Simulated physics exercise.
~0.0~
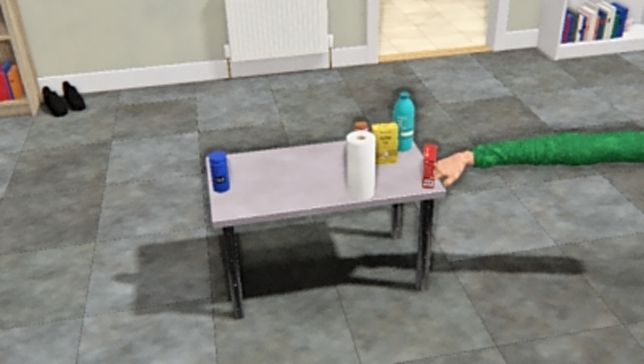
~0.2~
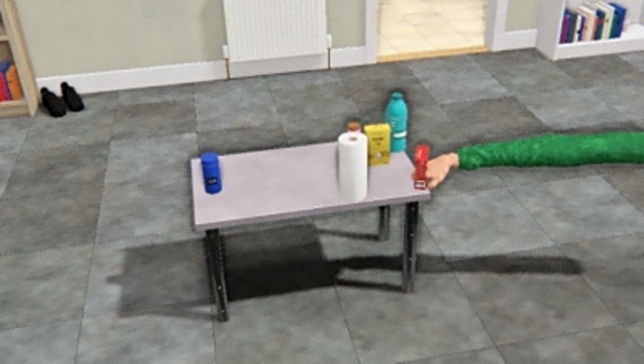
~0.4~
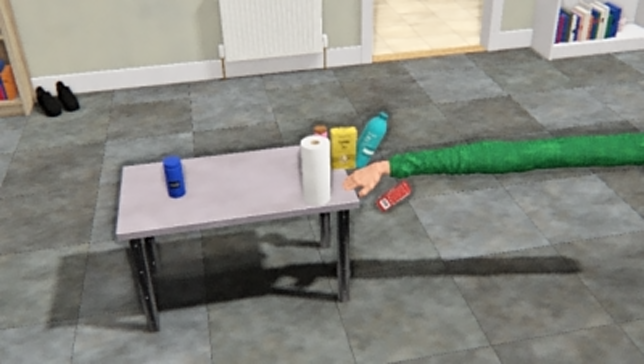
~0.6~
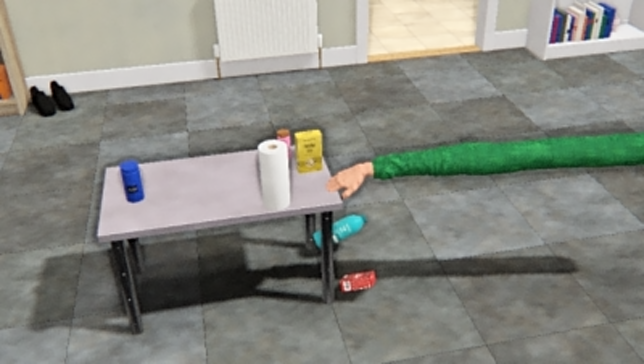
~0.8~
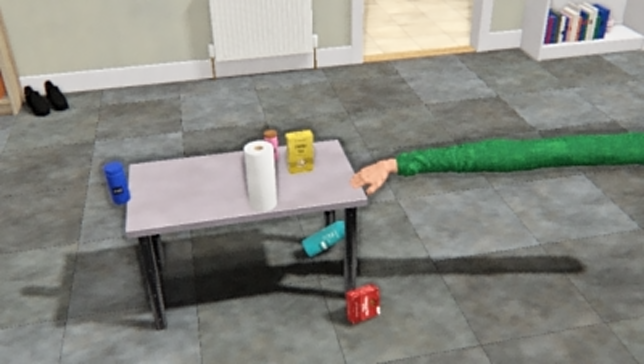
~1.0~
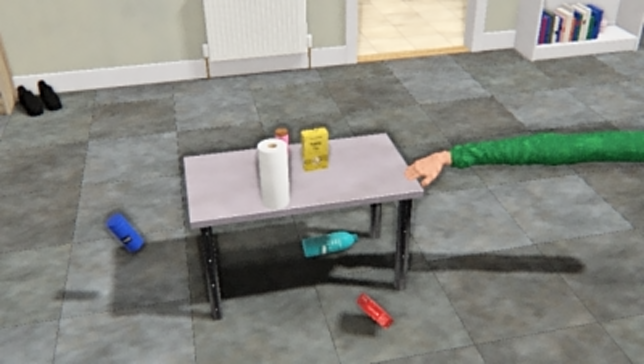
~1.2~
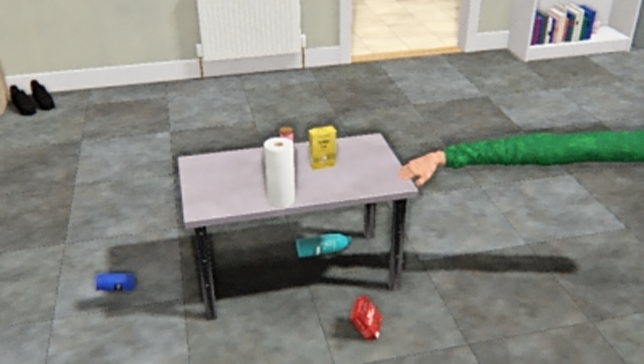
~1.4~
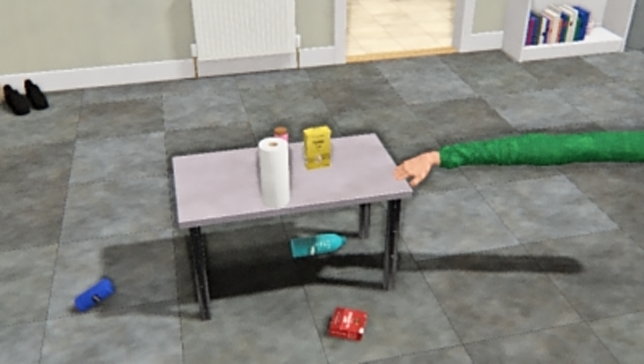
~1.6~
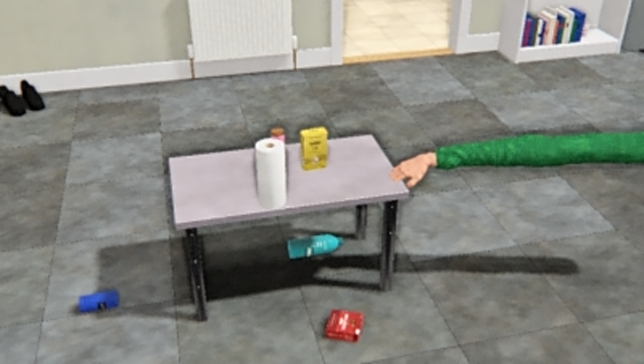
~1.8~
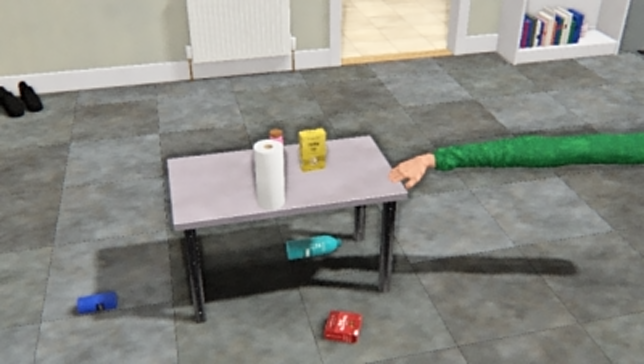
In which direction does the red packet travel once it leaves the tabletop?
The red packet moves down, dropping from the right end of the table to the floor.
